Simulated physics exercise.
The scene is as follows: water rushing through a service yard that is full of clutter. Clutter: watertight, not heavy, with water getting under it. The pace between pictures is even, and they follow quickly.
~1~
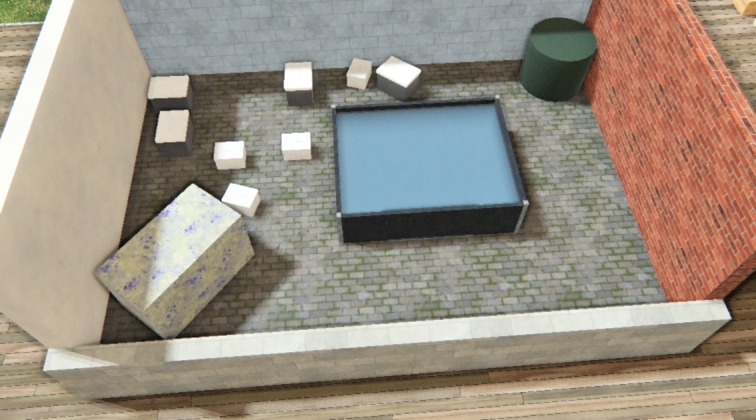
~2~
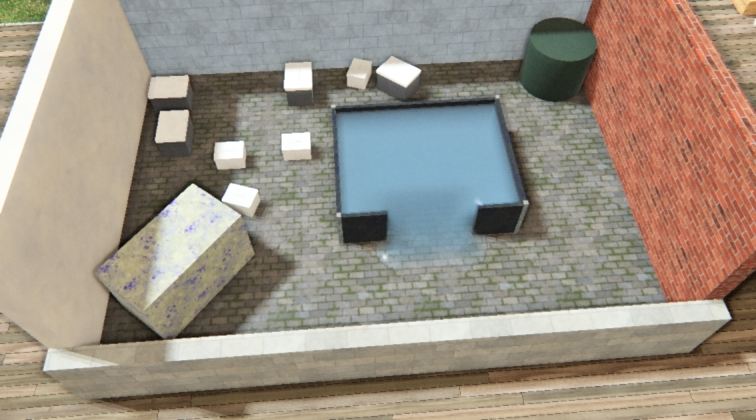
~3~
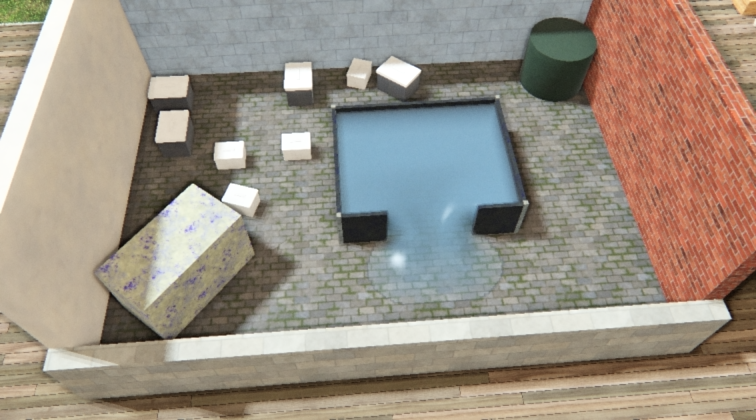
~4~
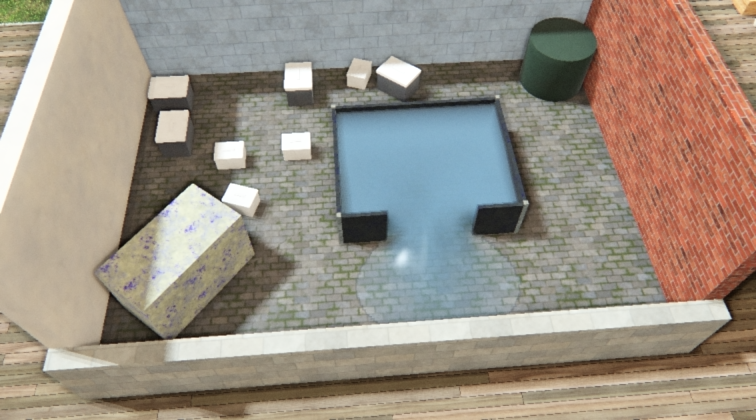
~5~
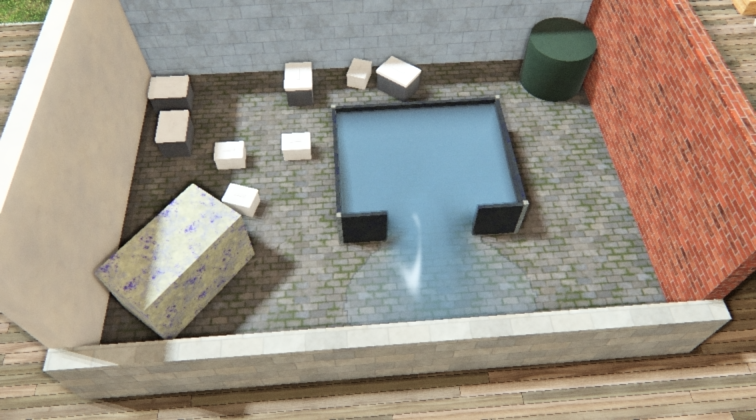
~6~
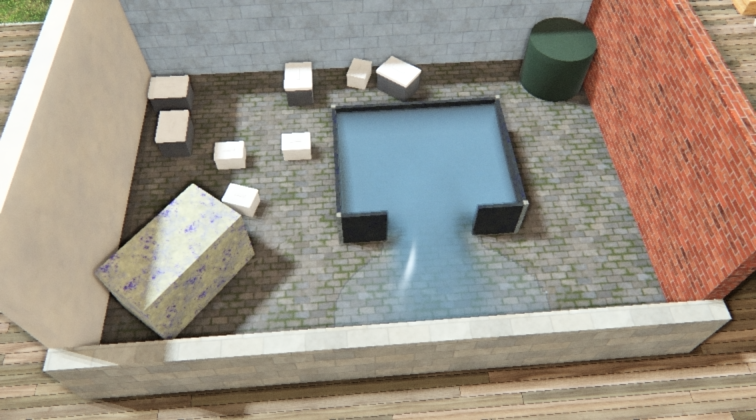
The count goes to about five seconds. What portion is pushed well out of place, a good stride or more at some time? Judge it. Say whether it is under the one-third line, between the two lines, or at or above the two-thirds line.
It is under the one-third line.
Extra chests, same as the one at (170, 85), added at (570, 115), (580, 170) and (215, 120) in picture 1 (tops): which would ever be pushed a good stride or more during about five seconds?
One after the other: Moved that far, swept aside, never so far.
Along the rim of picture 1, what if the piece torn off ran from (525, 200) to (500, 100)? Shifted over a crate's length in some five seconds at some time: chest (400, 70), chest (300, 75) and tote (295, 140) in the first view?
One after another: Goes the distance, then goes the distance, then never gets that far.
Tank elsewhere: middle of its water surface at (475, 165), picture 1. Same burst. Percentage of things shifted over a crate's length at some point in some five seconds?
My guess is about 0 percent of them.
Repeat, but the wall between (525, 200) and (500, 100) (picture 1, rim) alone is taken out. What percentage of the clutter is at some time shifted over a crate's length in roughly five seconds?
Roughly 40 percent.
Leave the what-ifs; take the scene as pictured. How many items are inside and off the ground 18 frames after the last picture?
My count is 0.
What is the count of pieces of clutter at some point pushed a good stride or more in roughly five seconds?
Result - 0.
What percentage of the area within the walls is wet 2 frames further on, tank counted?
Wet share: Around 25 %.
A moment on, 0 of 8 are well off their spots; 0 afloat.
Next, 0 of 8 are well off their spots; 0 afloat.
Later, 0 of 8 are well off their spots; 0 afloat.
In the end, 0 of 8 are well off their spots, and 0 have been at some point; 0 afloat.
